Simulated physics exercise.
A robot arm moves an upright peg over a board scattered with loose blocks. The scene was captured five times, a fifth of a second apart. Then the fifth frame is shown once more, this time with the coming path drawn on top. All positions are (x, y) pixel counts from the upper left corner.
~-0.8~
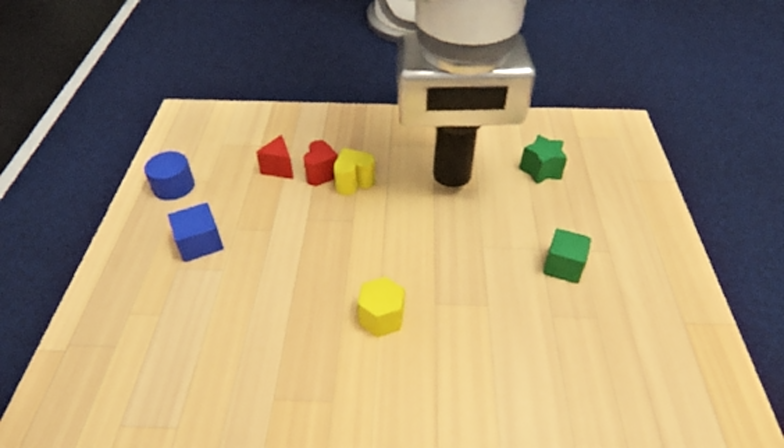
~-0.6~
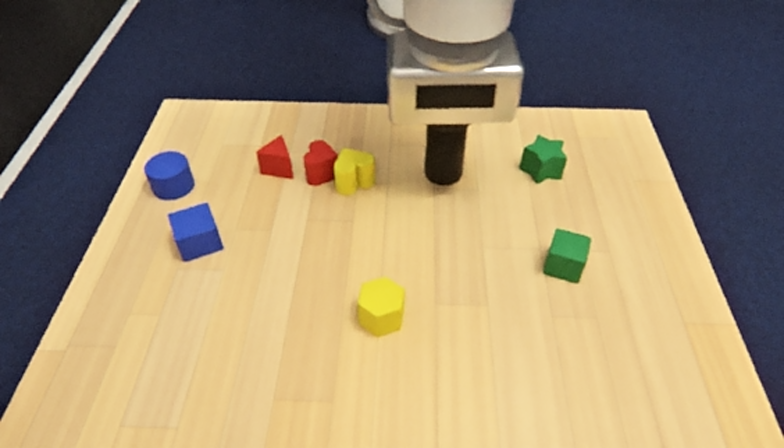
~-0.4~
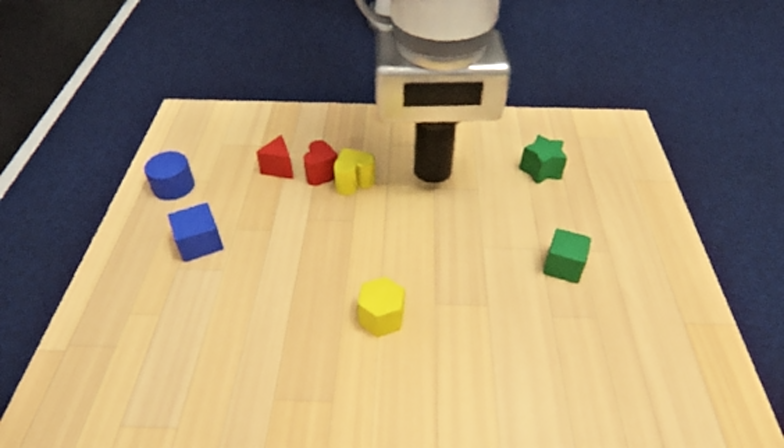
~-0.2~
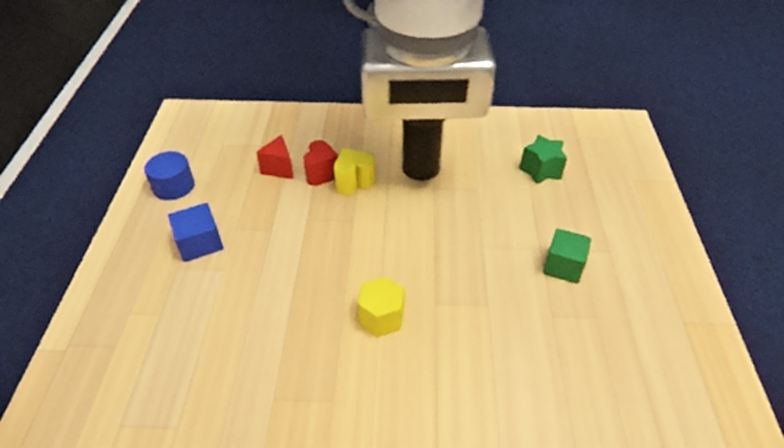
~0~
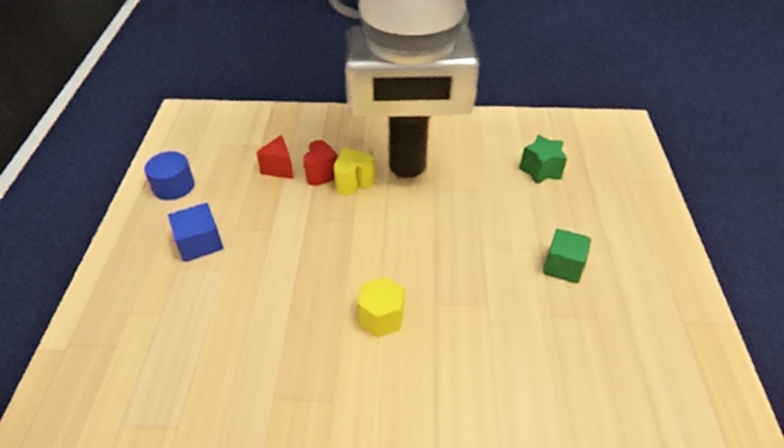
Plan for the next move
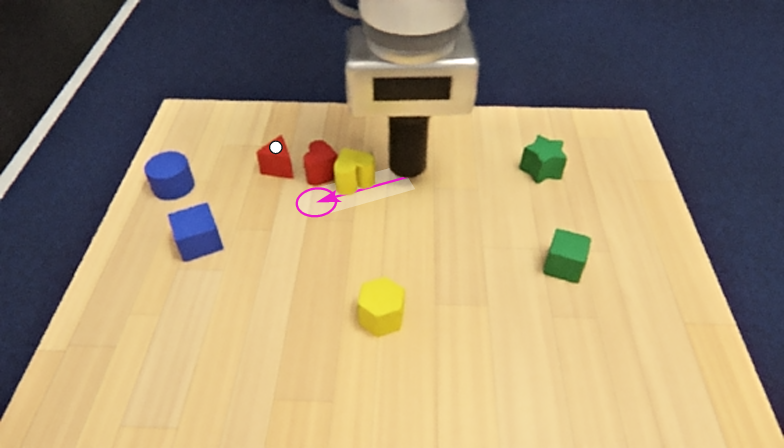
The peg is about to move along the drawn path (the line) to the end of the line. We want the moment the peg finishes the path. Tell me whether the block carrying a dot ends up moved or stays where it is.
At the end, its place is different.
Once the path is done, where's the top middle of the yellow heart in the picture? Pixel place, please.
Its top middle will sit at (285, 163).
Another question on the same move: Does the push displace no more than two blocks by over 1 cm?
No - that is not the case.
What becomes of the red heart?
Displaced, by a centimetre or more.
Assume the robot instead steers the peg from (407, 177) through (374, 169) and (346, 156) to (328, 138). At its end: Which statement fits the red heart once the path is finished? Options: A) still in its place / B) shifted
B
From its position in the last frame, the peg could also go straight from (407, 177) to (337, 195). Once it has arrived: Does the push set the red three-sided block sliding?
Final answer: Yes.
Drawn move, from (407, 177) to (316, 202); the dot is on the red three-sided block.
On the path given first. Halfway along, peg (362, 178); red heart (300, 149), turned 15° anticlockwise; yellow heart (321, 161), turned 30° clockwise.
At the end, peg (315, 191); red three-sided block (261, 145), turned 30° clockwise; red heart (291, 143), turned 20° clockwise; yellow heart (285, 163), turned 80° clockwise.
